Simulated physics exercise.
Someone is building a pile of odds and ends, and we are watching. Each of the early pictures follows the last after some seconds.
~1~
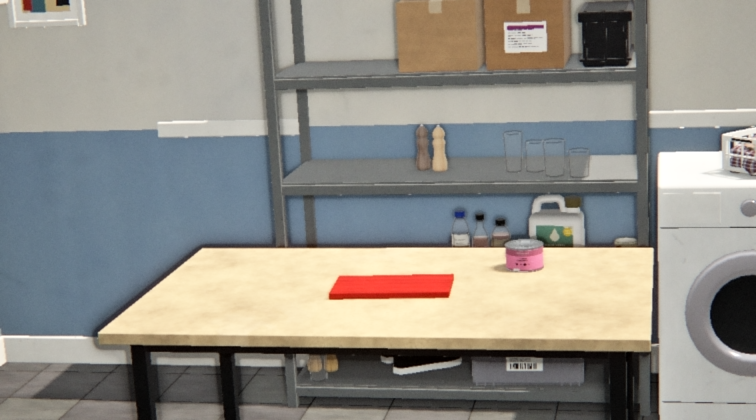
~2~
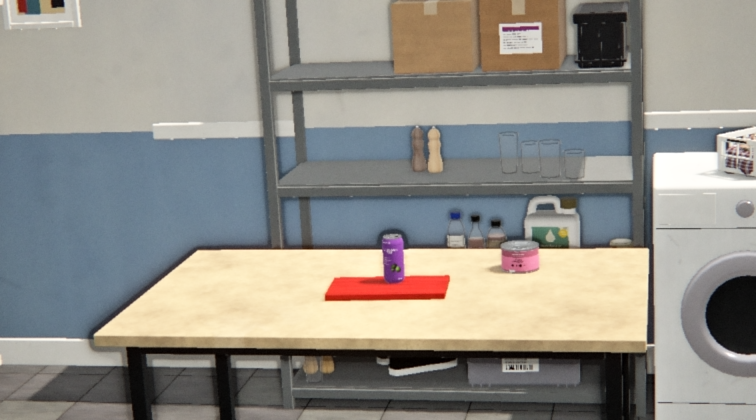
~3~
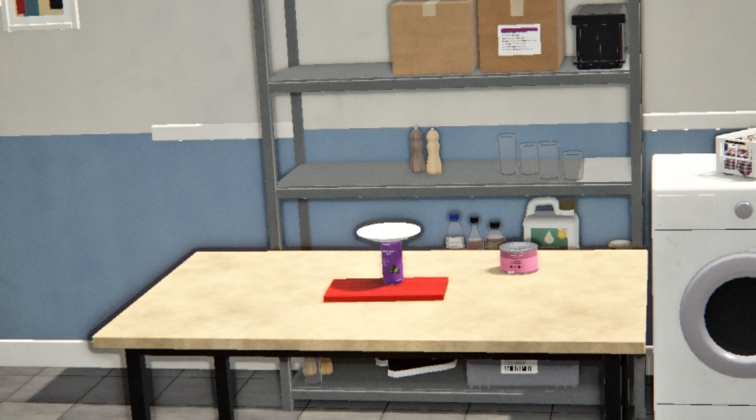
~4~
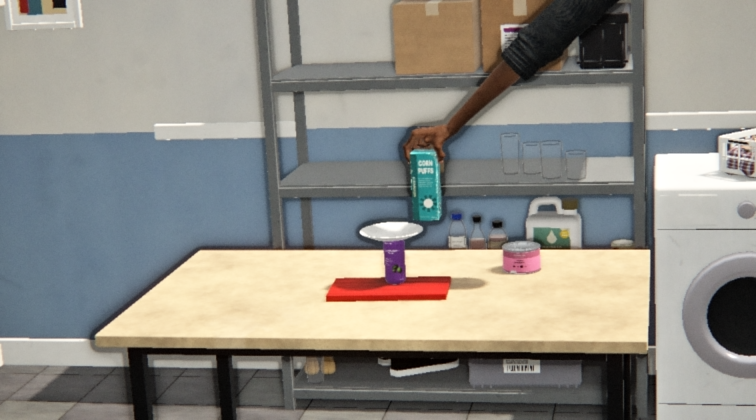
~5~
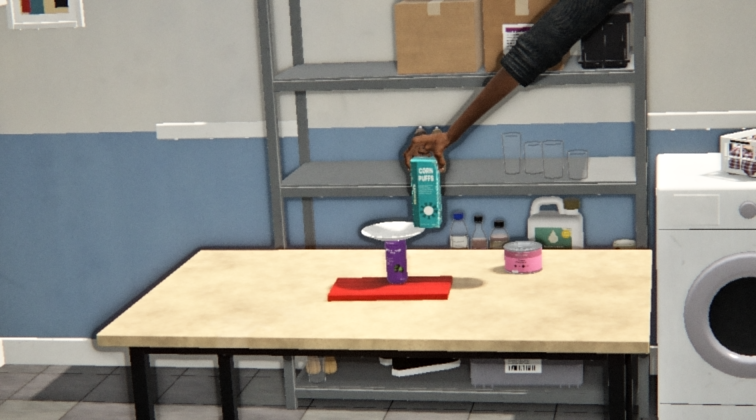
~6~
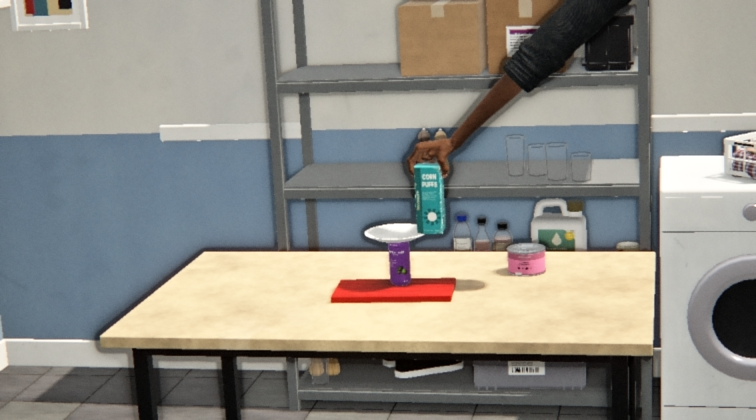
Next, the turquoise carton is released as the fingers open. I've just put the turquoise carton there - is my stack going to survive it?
The pile fails to rest steadily.
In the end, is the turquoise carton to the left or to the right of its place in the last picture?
Rightwards.
Then, 0.40 s past the last view, turquoise carton now fallen; white plate rocked 28° from its first pose.
Then, 0.50 s past the last view, white plate rocked 4° from its first pose; purple can rocked 4° from its first pose.
Then, 1.00 s past the last view, white plate rocked 3° from its first pose; purple can rocked 3° from its first pose.
Then, 1.90 s past the last view, things are still on the move.
Finally, fallen, turquoise carton; the other 4 still in place. Final places as the last picture's camera would see them, turquoise carton near (483, 272). The pile loses its balance.
